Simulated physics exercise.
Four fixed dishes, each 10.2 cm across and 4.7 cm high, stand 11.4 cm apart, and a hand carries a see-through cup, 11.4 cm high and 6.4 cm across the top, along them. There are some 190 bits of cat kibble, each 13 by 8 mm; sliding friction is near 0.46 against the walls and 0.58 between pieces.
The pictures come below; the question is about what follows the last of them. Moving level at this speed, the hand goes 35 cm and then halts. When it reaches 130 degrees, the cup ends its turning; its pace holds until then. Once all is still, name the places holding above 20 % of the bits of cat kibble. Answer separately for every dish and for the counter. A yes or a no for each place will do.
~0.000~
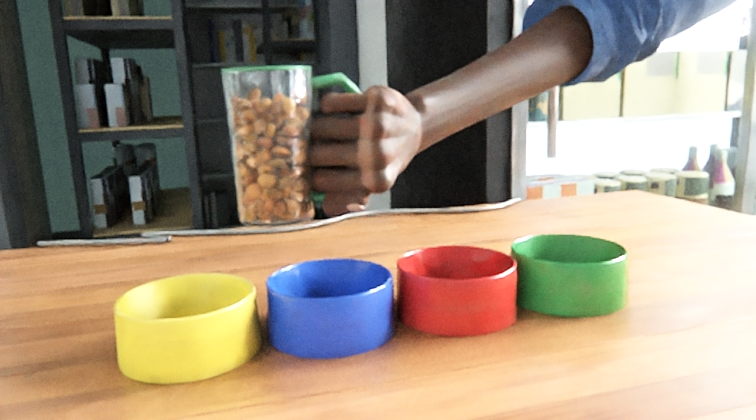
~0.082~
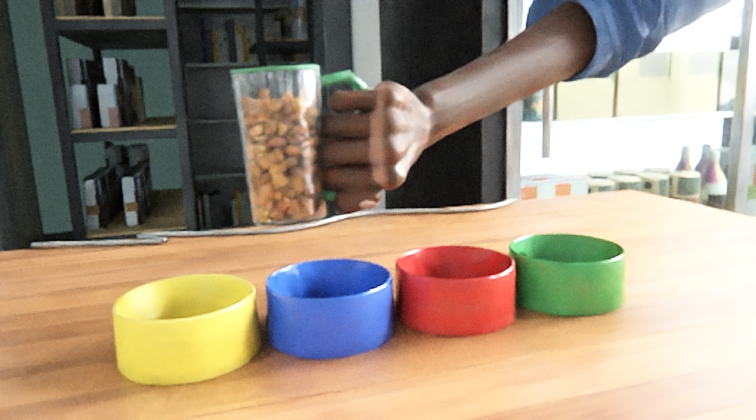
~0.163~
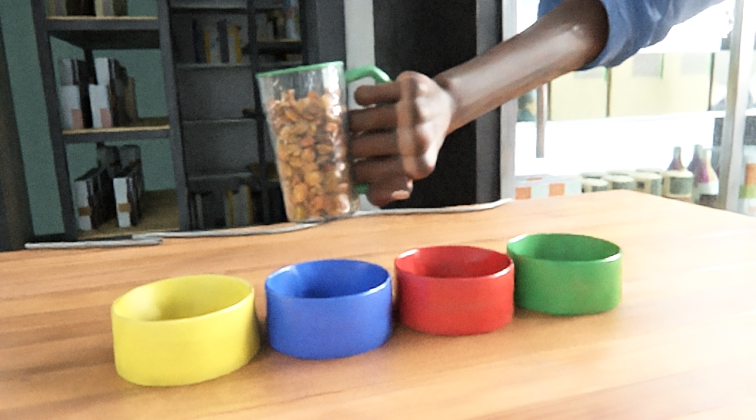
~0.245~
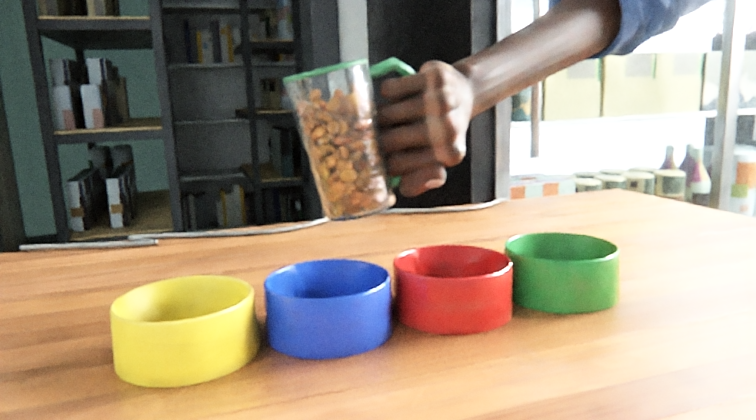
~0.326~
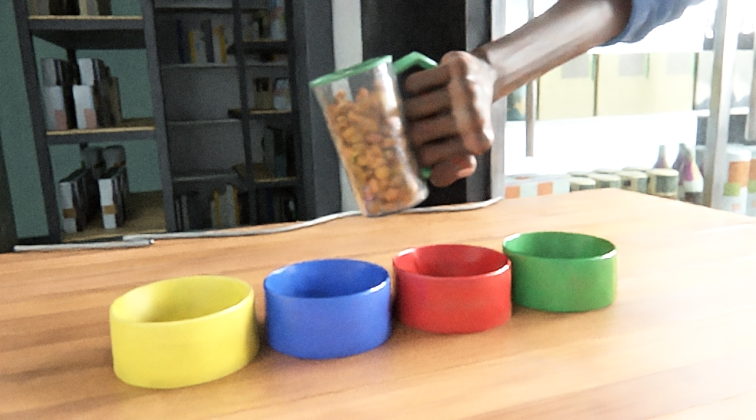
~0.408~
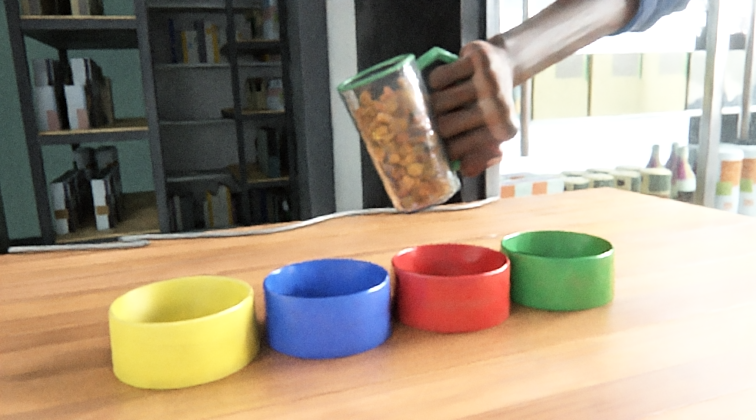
Red: The count there will be a fifth or smaller, blue: The count there will be a fifth or smaller, green: The count there will be bigger than a fifth, yellow: The count there will be a fifth or smaller, counter: The count there will be a fifth or smaller.
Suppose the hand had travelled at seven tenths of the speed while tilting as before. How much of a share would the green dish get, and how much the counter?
Green 100, counter 0.
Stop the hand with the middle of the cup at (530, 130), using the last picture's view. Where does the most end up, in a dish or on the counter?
The largest share goes to red.
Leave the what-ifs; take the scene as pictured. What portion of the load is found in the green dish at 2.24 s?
By that moment it's near 95 percent.
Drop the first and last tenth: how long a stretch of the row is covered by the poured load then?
Spread: Around 6 cm.
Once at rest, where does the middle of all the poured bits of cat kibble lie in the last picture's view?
Resting centre estimate: Around (556, 268).
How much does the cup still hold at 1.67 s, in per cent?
Somewhere close to 95 percent.
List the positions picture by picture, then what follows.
Cup at (272, 146), tilt 0 degrees, lip at (223, 71), moved 0.0 cm; middle of the pieces at (274, 161); yellow dish at (187, 295); blue dish at (330, 278); red dish at (456, 262); green dish at (568, 249), in the first frame.
Cup at (283, 145), tilt 2 degrees, lip at (232, 72), moved 0.9 cm; middle of the pieces at (285, 160), in the second frame.
Cup at (312, 143), tilt 7 degrees, lip at (258, 76), moved 3.3 cm; middle of the pieces at (316, 158), in the third frame.
Cup at (343, 141), tilt 12 degrees, lip at (286, 81), moved 5.9 cm; middle of the pieces at (348, 156), in the fourth frame.
Cup at (373, 139), tilt 18 degrees, lip at (313, 85), moved 8.5 cm; middle of the pieces at (379, 153), in the fifth frame.
Cup at (402, 137), tilt 23 degrees, lip at (340, 90), moved 11.1 cm; middle of the pieces at (408, 149); yellow dish at (183, 299); blue dish at (327, 278); red dish at (450, 260); green dish at (556, 244). The cup turns about 65 degrees a second and travels 32 cm a second, in the sixth frame.
Then, at 1.17 s, tilt 73 degrees; cup holds 100 %.
After 1.67 s, tilt 106 degrees; cup holds 95 %, green 5 %.
After 2.24 s, tilt 130 degrees; cup holds 0 %, green 95 %.
By 2.7 s all is still; red 0 %, blue 0 %, green 100 %, yellow 0 %, counter 0 %.
